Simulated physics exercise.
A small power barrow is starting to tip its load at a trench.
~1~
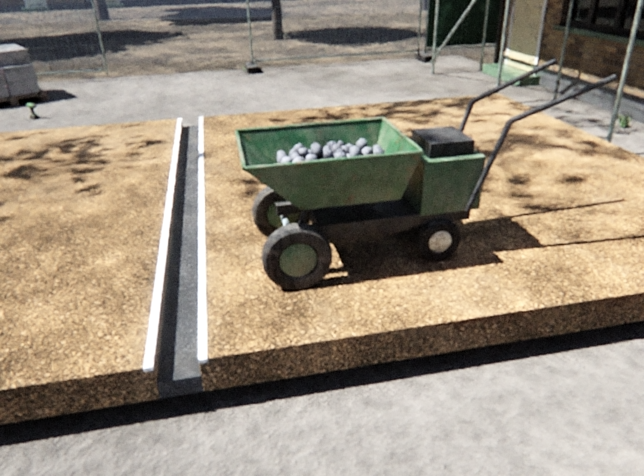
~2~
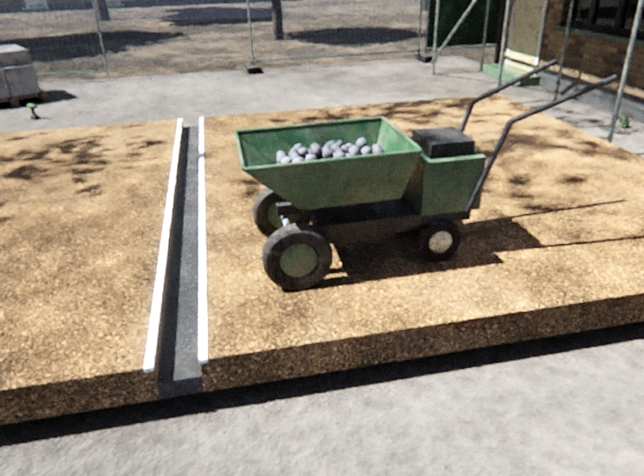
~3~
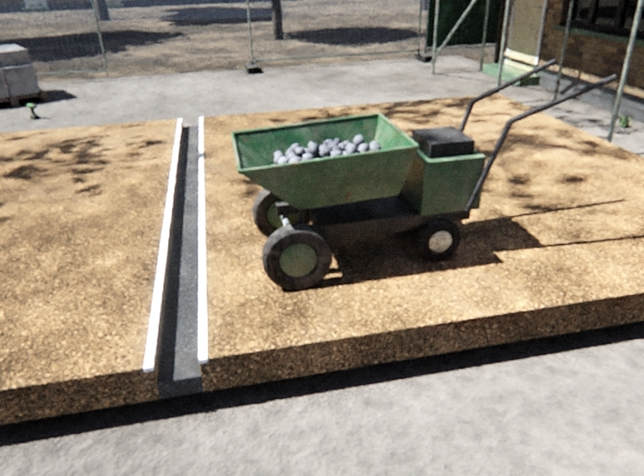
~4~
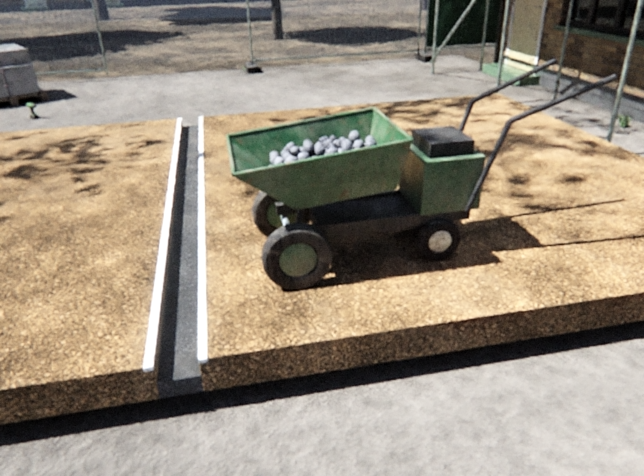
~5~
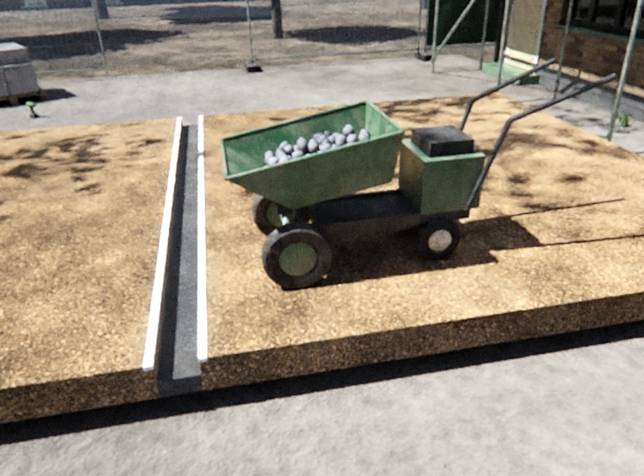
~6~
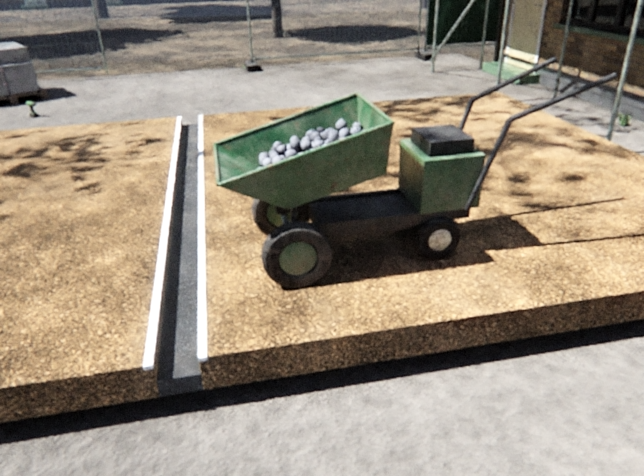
In the video, a green power barrow loaded with round grey cobbles stands to the right of a narrow trench edged in white. Its skip starts level, then gradually tilts forward to the left while the wheels stay in place.
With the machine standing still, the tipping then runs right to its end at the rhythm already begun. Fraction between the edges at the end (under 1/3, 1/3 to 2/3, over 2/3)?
Most likely a third to two thirds lands in the trench.
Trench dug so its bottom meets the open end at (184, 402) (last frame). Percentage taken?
I'd put it at some 70 in a hundred.
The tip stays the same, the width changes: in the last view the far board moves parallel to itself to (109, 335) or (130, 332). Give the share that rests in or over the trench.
Lab note: Try one about 90 %, try two about 80 %.
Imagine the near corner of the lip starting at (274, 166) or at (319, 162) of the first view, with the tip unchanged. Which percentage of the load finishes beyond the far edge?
In order, 10 % followed by 0 %.
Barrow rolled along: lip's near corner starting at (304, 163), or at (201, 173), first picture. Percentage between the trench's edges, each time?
Position 1 near 30 %, position 2 near 0 %.
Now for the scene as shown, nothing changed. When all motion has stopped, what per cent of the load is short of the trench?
Result: Close to 0 %.
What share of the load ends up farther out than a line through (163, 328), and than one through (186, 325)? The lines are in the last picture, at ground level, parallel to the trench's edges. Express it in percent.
Estimate: 40 %, then 70 %.
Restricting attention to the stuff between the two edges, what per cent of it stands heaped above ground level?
Estimate: Around 35 %.
Soon, skip tipped steeply; all in the skip.
A while on, skip tipped steeply; most in the skip; about a quarter in or heaped over the trench; a stray few beyond it; a stray few falling.
Towards the end, skip tipped right over; about a quarter in the skip; about half in or heaped over the trench; about a third beyond it.
Finally, skip tipped right over; about a quarter in the skip; about half in or heaped over the trench; about a third beyond it.
